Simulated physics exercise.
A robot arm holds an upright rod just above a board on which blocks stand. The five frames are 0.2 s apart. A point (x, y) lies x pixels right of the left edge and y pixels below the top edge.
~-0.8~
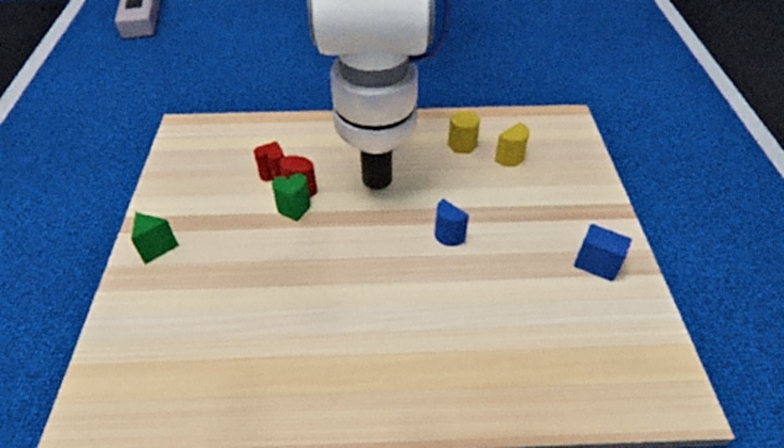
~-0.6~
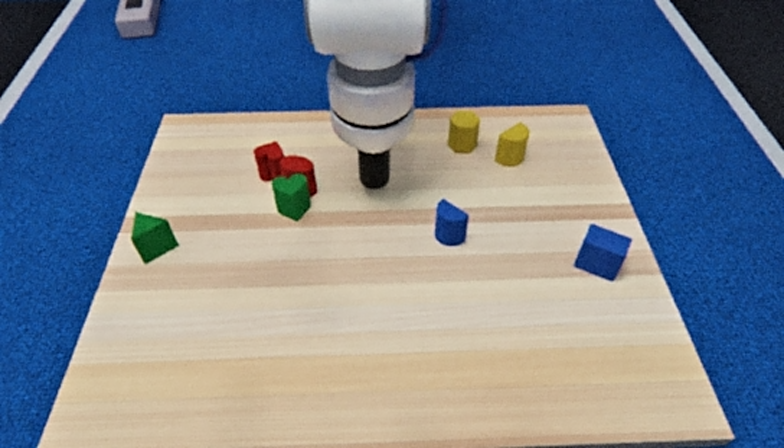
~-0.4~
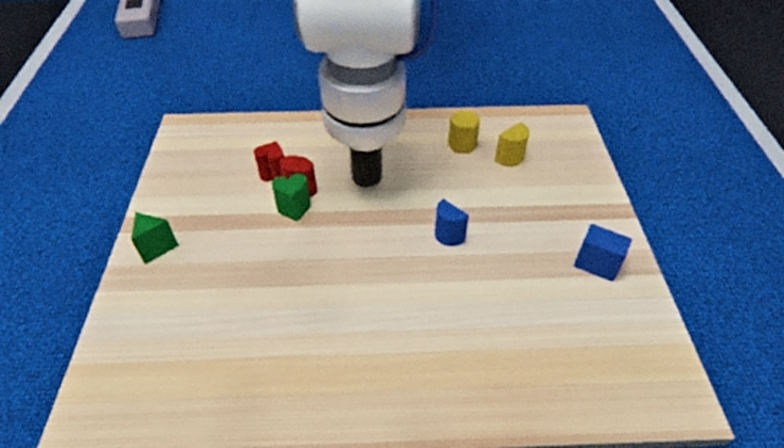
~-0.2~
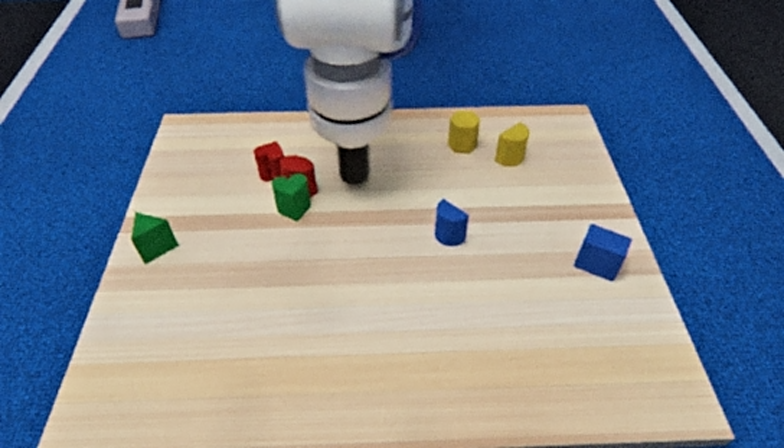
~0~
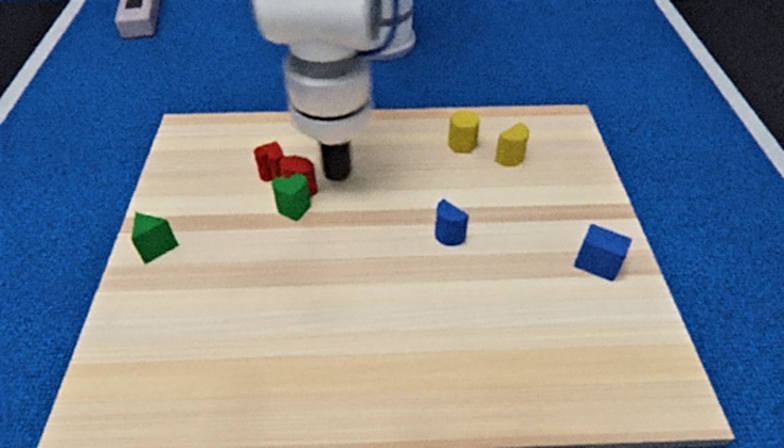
We see a robot arm holding a dark upright rod over a wooden board scattered with red, green, blue and yellow blocks; the arm moves a short way left, toward the red and green cluster, while the blocks stay still.
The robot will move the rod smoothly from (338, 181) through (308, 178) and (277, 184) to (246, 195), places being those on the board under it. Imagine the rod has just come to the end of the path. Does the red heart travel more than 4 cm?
No
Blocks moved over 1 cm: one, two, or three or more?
Moved: 2.
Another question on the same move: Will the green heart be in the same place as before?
I'd say yes.
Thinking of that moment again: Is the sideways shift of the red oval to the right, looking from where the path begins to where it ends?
No, that is not how it ends up.
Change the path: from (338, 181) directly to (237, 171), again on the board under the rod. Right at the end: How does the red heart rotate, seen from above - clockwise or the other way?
Rotates clockwise.
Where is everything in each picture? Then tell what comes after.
The first frame shows lower end of the rod at (377, 180), tops of blocks, red heart at (270, 150), green heart at (289, 183), red oval at (296, 163).
The second frame shows rod at (375, 180), blocks as before.
The third frame shows rod at (367, 178), blocks as before.
The fourth frame shows rod at (355, 175), blocks as before.
The fifth frame shows rod at (338, 172), red heart at (270, 150), green heart at (289, 183), red oval at (296, 163).
On the path given first. One third of the way, rod at (305, 169); red oval at (281, 167), turned 20° anticlockwise.
Two thirds of the way, rod at (275, 176); red heart at (249, 149), turned 55° clockwise; red oval at (258, 178), turned 40° anticlockwise.
At the end, rod at (244, 187); red heart at (241, 149), turned 90° clockwise; green heart not moved; red oval at (249, 186), turned 60° anticlockwise.
